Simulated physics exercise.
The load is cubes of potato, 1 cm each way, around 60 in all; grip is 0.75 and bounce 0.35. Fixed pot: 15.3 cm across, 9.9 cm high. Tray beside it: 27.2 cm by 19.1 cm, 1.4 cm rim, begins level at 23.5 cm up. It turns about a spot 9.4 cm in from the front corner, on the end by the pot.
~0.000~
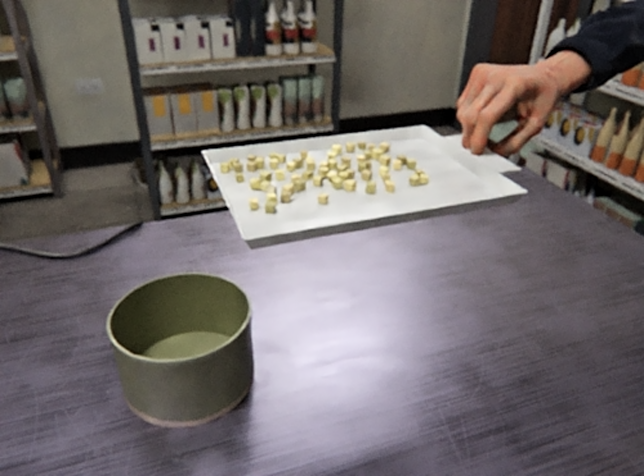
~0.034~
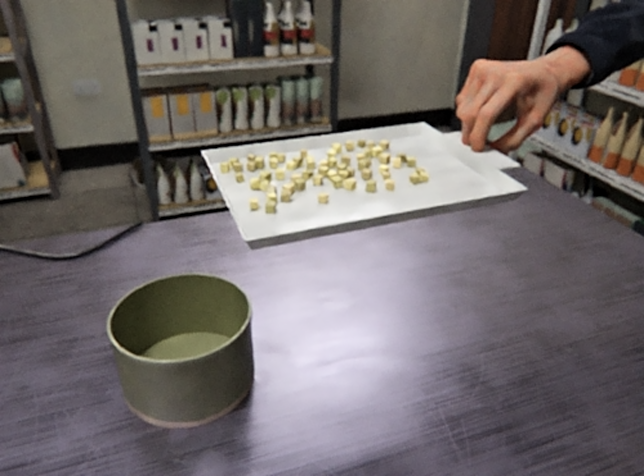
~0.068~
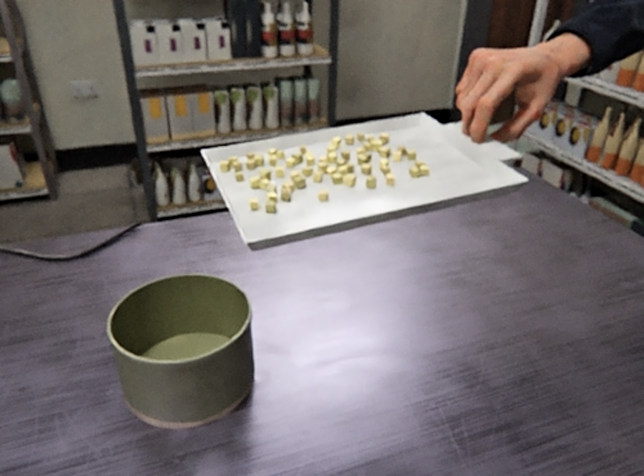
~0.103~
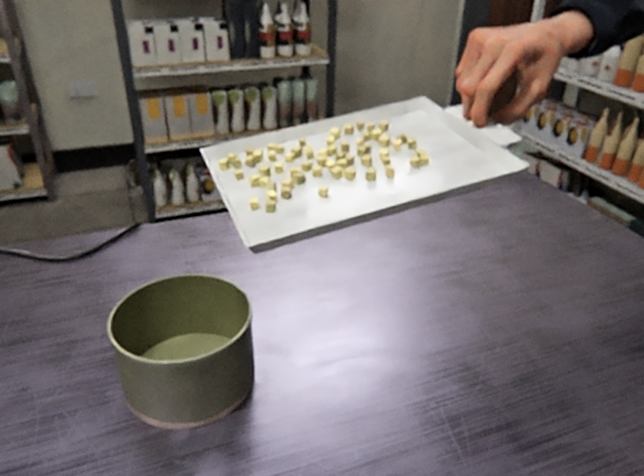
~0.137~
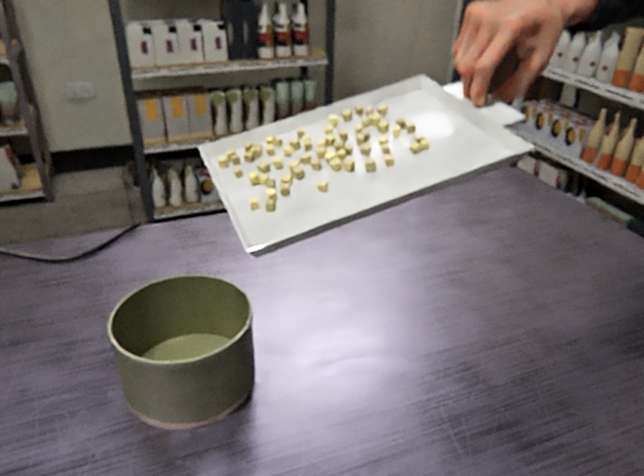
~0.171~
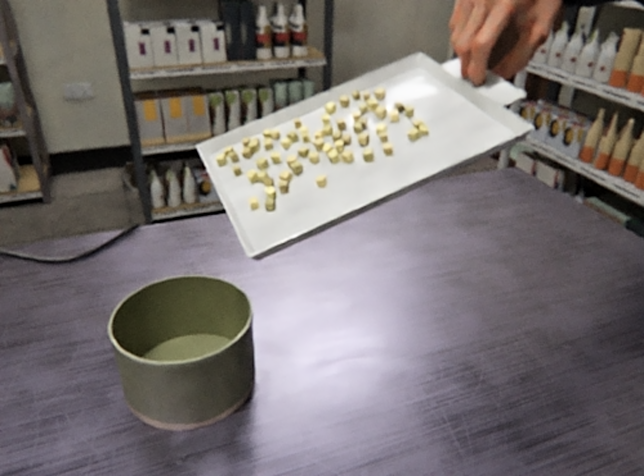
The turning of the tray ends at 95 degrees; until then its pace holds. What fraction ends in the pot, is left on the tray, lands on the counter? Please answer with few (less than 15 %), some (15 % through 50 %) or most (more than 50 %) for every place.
Pot: Some, tray: Few, counter: Most.
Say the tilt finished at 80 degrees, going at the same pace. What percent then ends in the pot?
Roughly 35 %.
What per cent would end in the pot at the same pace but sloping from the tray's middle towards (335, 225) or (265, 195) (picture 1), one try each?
Around 0 % for the first direction, around 80 % for the second.
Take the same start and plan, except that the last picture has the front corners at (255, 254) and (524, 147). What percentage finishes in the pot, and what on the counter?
Pot: 5, counter: 95.
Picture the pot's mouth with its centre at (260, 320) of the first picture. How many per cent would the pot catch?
I'd expect near 20 per cent.
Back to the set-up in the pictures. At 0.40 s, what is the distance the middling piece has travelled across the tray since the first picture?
By then it sits near 2 cm from where it began.
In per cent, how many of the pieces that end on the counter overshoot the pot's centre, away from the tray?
Roughly 60 percent of the spill.
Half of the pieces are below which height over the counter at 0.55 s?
Roughly 24 cm.
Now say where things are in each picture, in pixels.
The first frame shows tray tilt 0 degrees, front corners at (251, 234) and (518, 190); middle of the pieces at (323, 173); pot at (181, 312).
The second frame shows tray tilt 1 degrees, front corners at (251, 235) and (518, 187); middle of the pieces at (323, 172).
The third frame shows tray tilt 3 degrees, front corners at (252, 237) and (519, 178), lowest corner left front; middle of the pieces at (323, 168).
The fourth frame shows tray tilt 8 degrees, front corners at (252, 240) and (521, 164), lowest corner left front; middle of the pieces at (322, 162).
The fifth frame shows tray tilt 13 degrees, front corners at (253, 244) and (523, 146), lowest corner left front; middle of the pieces at (321, 153).
The sixth frame shows tray tilt 19 degrees, front corners at (254, 249) and (523, 127), lowest corner left front; middle of the pieces at (319, 145); pot at (182, 314). The tray's pace is about 170 degrees a second.
After 0.40 s, tilt 58 degrees; the tray holds 100 %, the pot 0 %.
Then, at 0.55 s, tilt 84 degrees; the tray holds 75 %, the pot 0 %.
After 0.83 s, tilt 95 degrees; the tray holds 0 %, the pot 35 %.
By 2.1 s all is still; pot 35 %, tray 0 %, counter 65 %.
